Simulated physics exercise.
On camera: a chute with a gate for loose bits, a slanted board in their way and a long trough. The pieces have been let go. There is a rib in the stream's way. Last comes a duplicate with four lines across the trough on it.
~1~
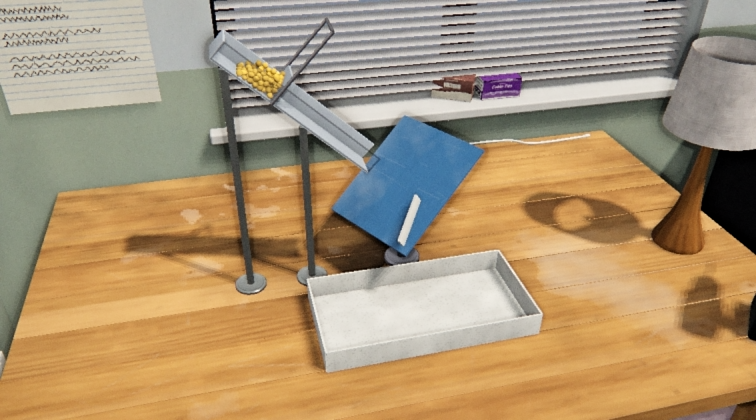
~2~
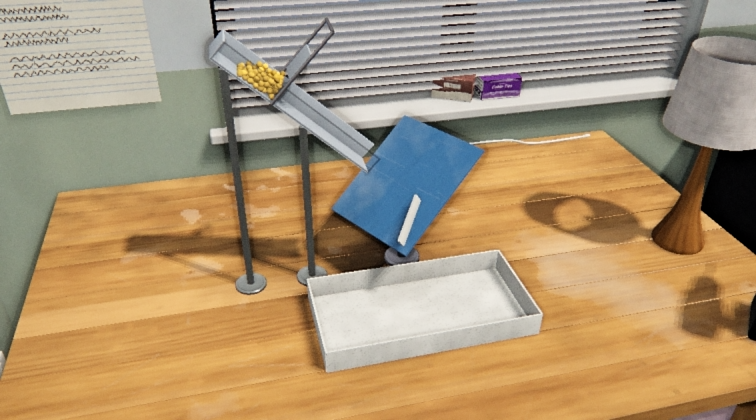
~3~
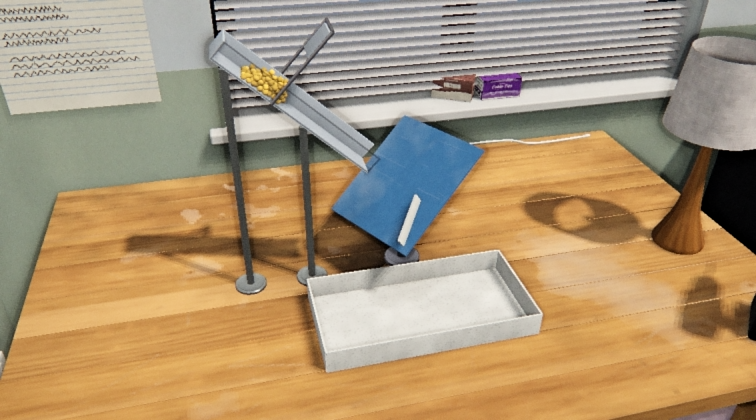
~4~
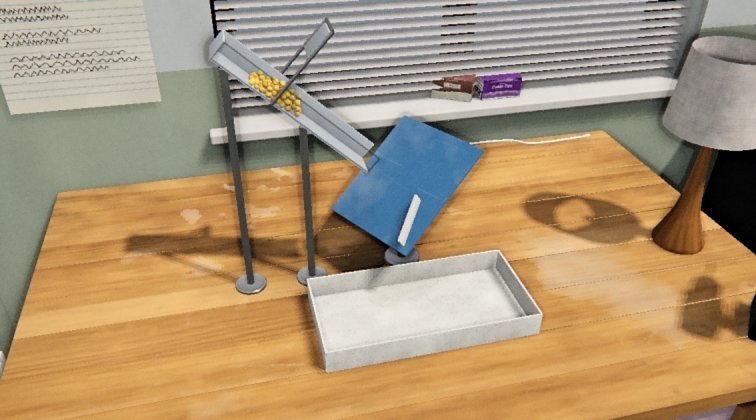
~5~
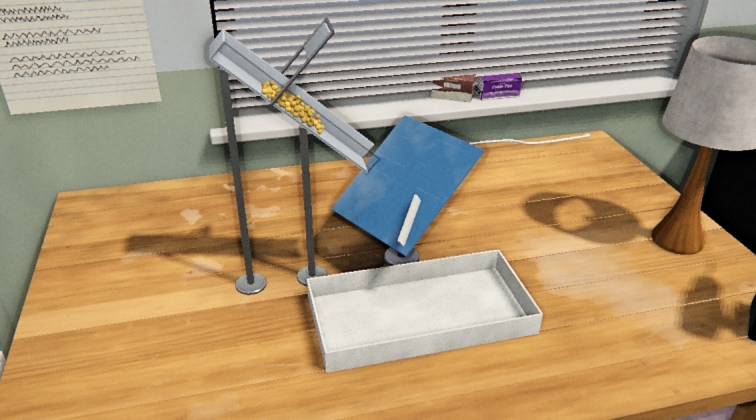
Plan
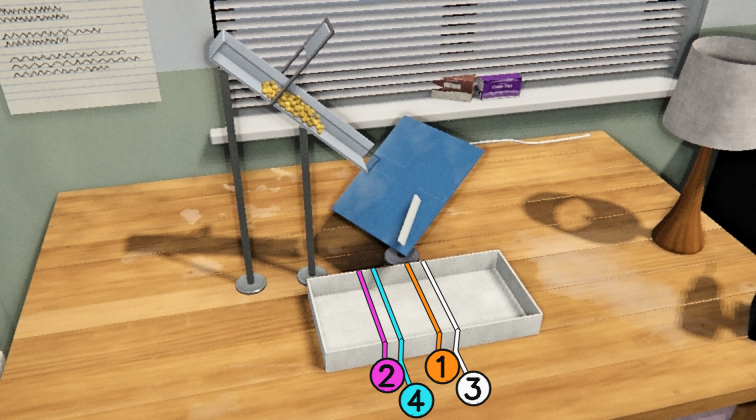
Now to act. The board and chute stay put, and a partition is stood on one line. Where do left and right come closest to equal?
Best: 2.
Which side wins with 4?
The left side.
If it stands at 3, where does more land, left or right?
Left.
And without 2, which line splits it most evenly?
The answer is 4.
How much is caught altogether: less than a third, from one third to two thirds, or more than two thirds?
More than two thirds.
On the marked copy, line 1 crosses the front rim at (439, 332); line 2 crosses the front rim at (384, 342); line 3 crosses the front rim at (457, 329); line 4 crosses the front rim at (401, 339).
If 1 is chosen, of what is caught, nearly all on the left of the divider, a stray few on the right.
If 2 is chosen, of what is caught, about half on the left of the divider, about half on the right.
If 3 is chosen, of what is caught, nearly all on the left of the divider, a stray few on the right.
If 4 is chosen, of what is caught, most on the left of the divider, a small part on the right.
